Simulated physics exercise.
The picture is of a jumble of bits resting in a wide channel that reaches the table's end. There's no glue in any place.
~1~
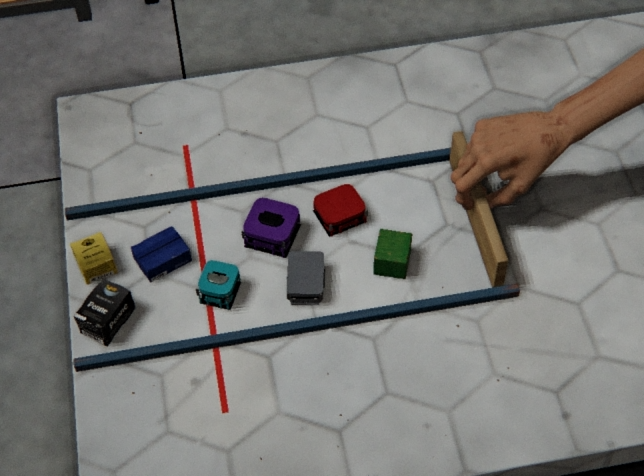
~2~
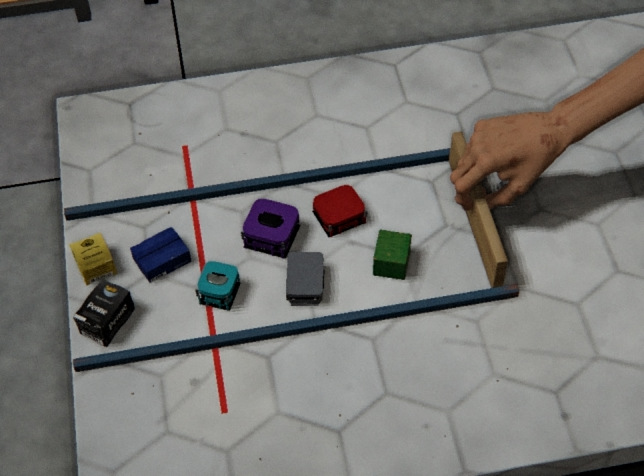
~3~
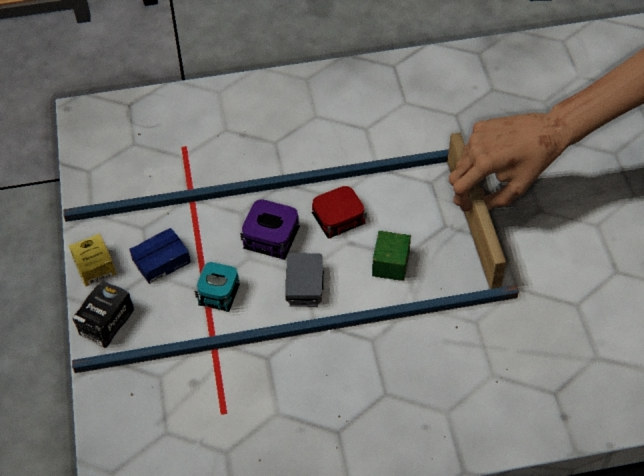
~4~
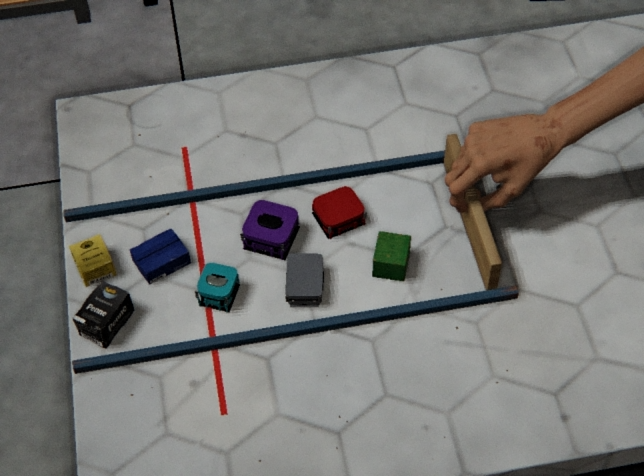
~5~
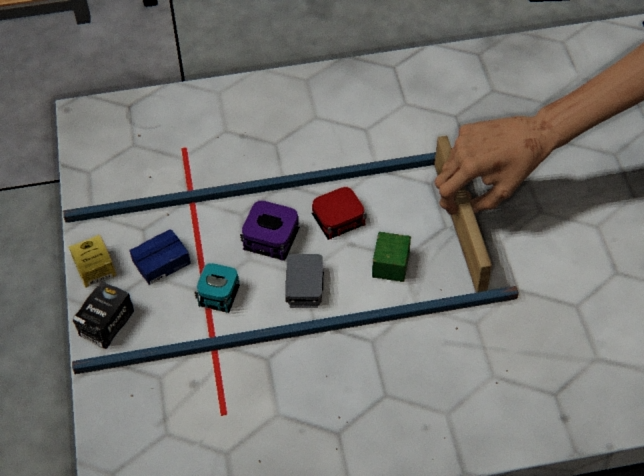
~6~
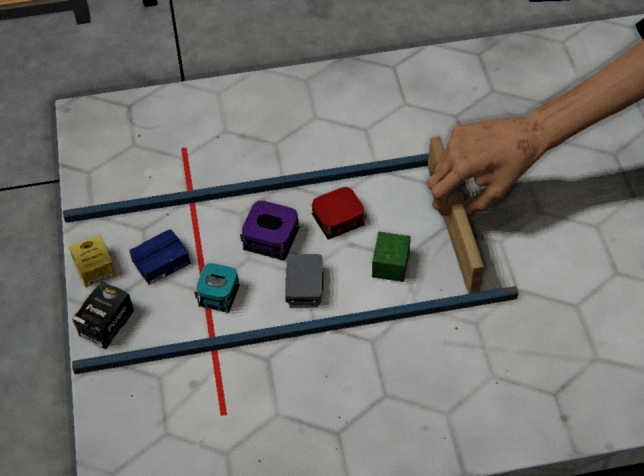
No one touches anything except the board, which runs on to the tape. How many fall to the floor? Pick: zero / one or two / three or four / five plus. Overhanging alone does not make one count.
That comes to one or two.
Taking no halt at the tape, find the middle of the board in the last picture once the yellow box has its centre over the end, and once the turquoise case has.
The middle is at (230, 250) when it's the yellow box, and at (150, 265) when it's the turquoise case.
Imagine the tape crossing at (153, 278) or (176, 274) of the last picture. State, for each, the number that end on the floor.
Taking the two tries in order, the numbers are 3 and 3.
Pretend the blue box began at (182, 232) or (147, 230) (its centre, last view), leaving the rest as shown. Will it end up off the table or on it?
Place by place, it survives; remains up.
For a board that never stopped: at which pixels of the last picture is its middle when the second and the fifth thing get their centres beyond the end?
The first puts it near (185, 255), the next near (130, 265).
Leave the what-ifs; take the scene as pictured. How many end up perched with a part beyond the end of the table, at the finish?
The count is 2.
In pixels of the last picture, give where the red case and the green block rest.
Around (175, 234) and around (189, 294).
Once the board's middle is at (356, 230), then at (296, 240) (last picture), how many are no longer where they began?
That gives 2 for the first and 5 for the second.
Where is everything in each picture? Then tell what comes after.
In the first picture, yellow box (94, 258); black box (105, 312); blue box (161, 254); board (477, 208); tape (204, 267).
In the second picture, black box (105, 312); green block (392, 255).
In the third picture, blue box (160, 255); red case (338, 212).
In the fourth picture, yellow box (93, 260); purple case (271, 229).
In the fifth picture, black box (104, 314); turquoise case (218, 288).
In the sixth picture, yellow box (93, 261); black box (104, 314); blue box (160, 257); board (454, 214); tape (202, 269).
A little later, none off yet; yellow box at rest near (93, 261); black box at rest near (104, 314); blue box at rest near (160, 257).
Next, none off yet; yellow box shifted a little near (72, 265); black box at rest near (104, 314); blue box shifted about its own width near (119, 268).
When it is over, the number that fall off is one or two; down, yellow box.
